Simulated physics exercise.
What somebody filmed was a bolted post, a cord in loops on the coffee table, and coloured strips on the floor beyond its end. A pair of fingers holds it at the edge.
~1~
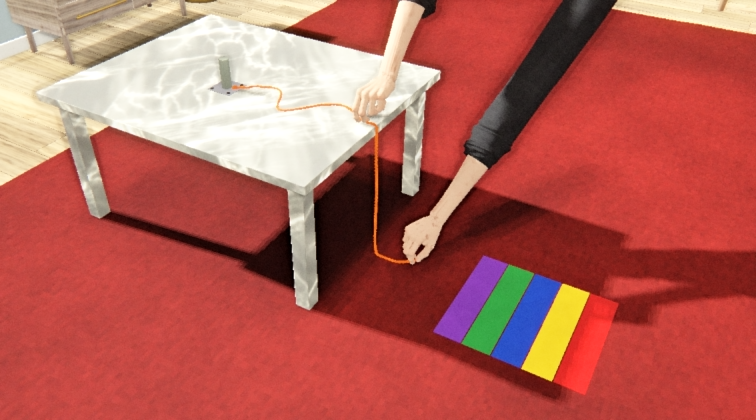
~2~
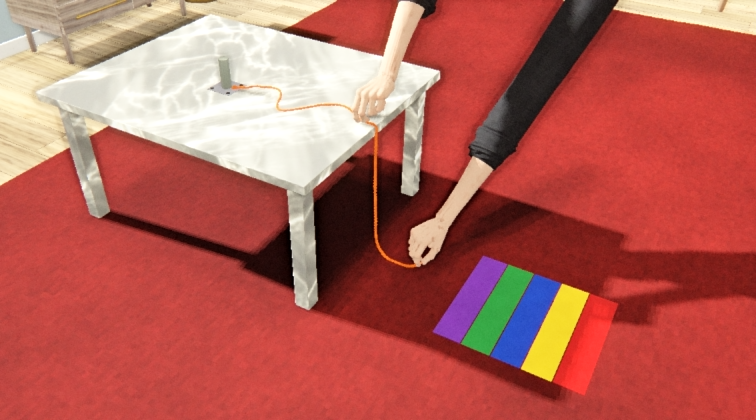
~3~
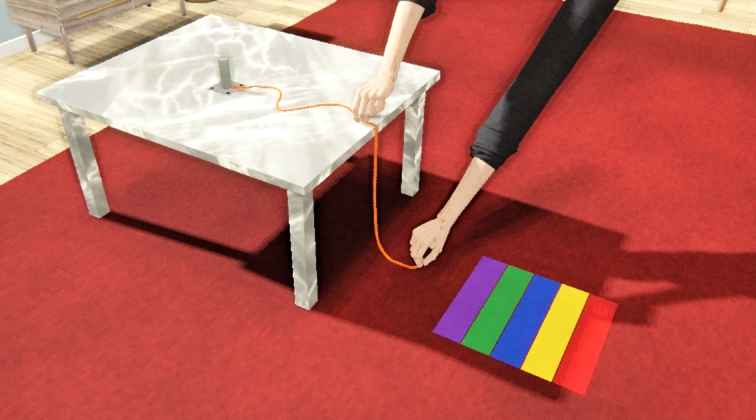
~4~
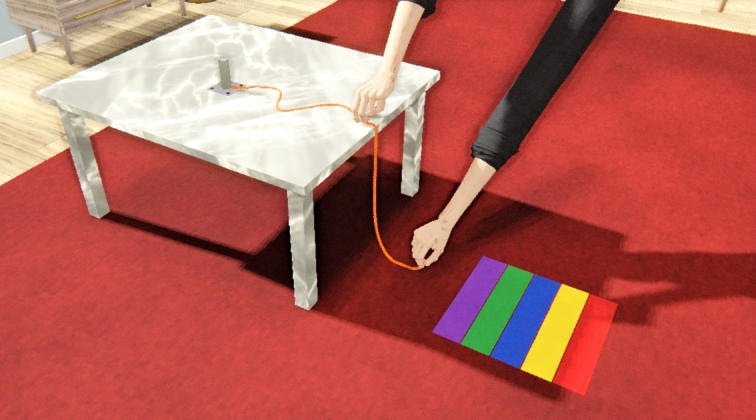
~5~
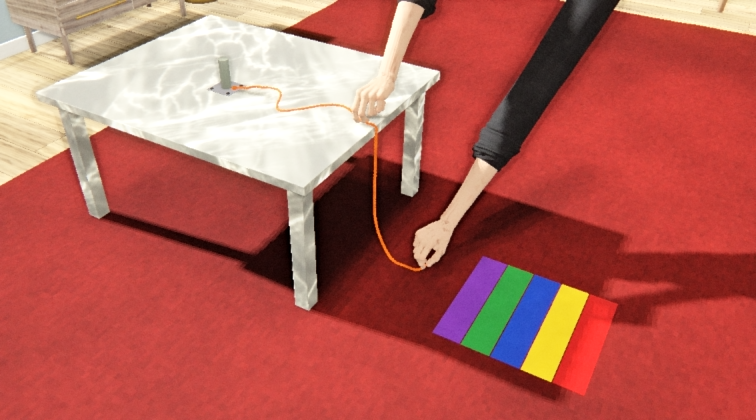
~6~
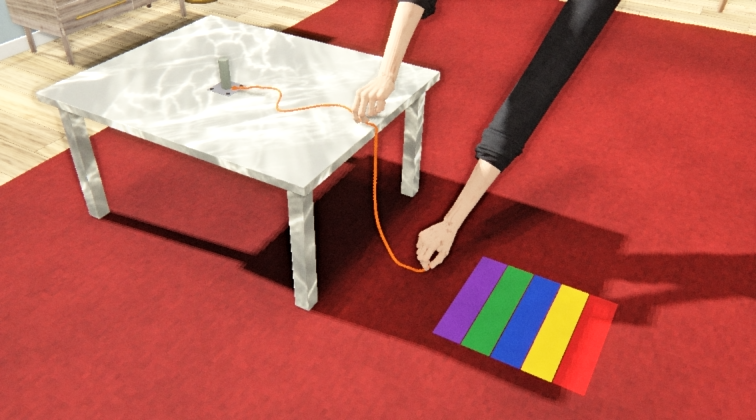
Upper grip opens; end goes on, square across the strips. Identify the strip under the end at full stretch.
Strip: Yellow.
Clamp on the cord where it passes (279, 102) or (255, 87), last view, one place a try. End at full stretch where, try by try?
Try one gives (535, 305); try two gives (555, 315).
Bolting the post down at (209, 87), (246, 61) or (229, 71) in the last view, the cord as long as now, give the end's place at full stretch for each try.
First (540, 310), then (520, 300), then (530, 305).
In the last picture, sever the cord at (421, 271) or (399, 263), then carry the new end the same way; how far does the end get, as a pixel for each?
You'd find it around (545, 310) the first time and around (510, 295) the second.
A little later, end near (507, 296); over green.
Next, end near (541, 308); over blue.
When it is tight, end near (562, 316); over yellow. The end stops over the yellow strip.
